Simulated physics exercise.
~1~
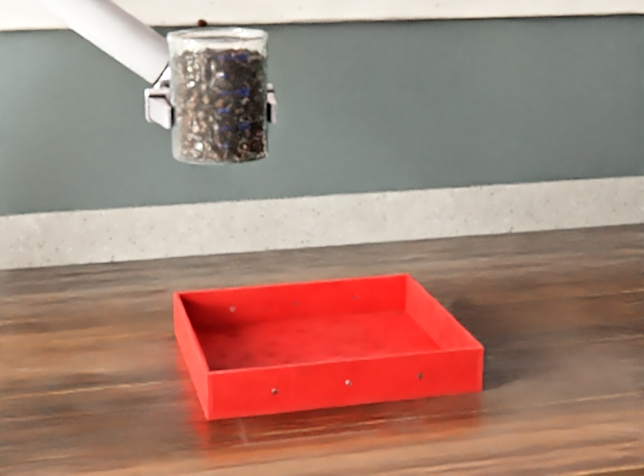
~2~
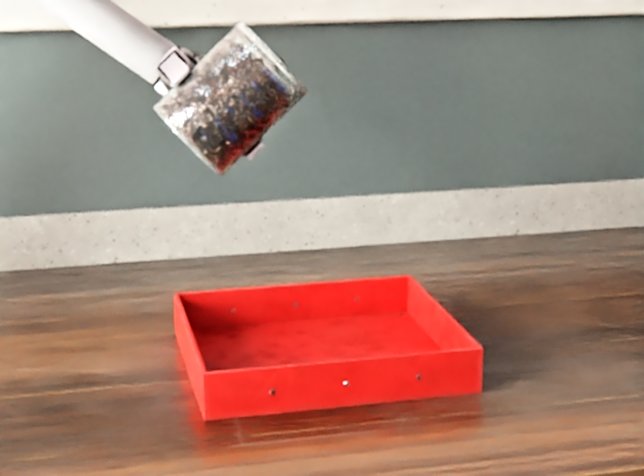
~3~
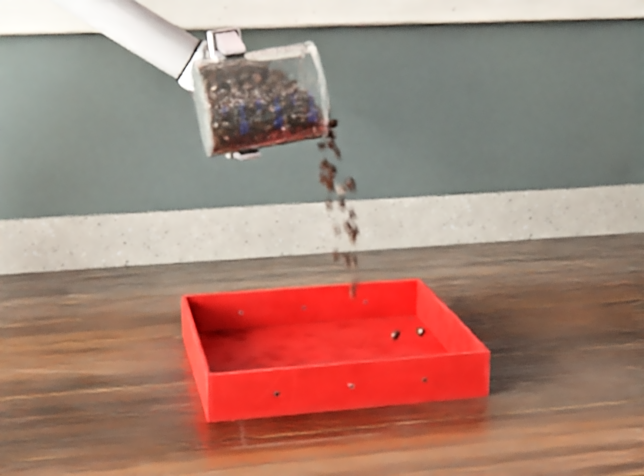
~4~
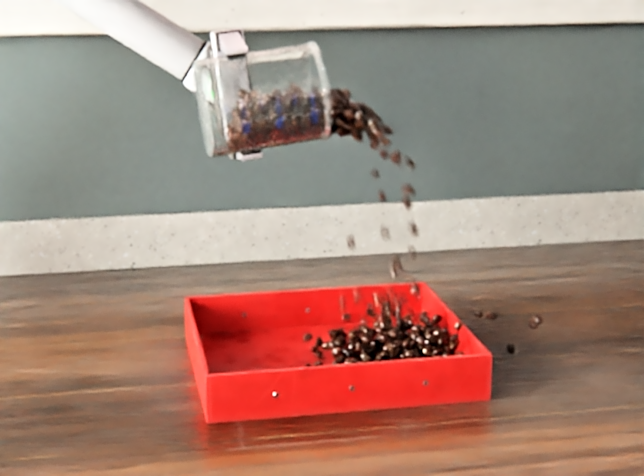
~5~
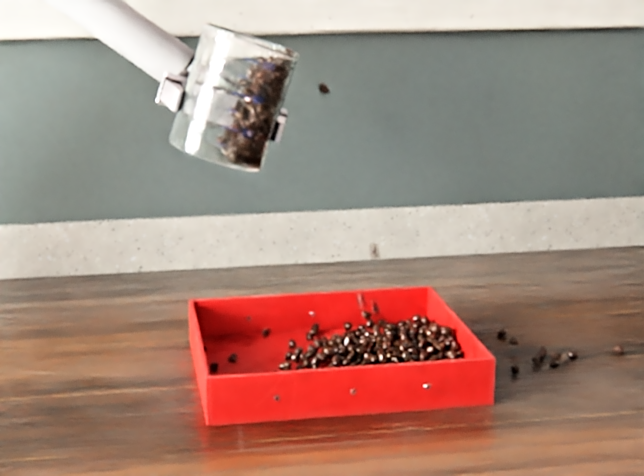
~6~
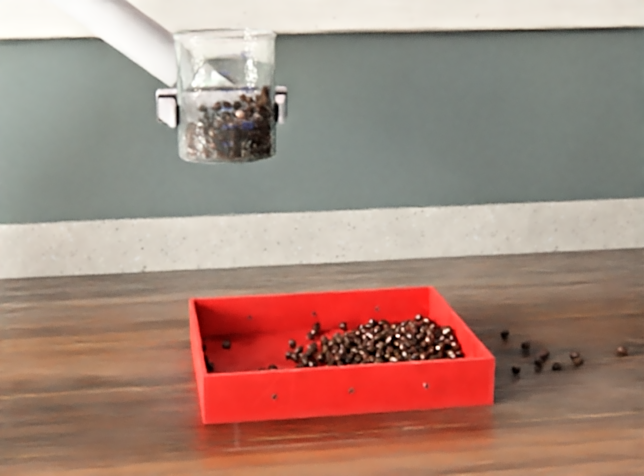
A robot arm tips a clear beaker, pours dark beans into a red tray, and rights it half-empty.
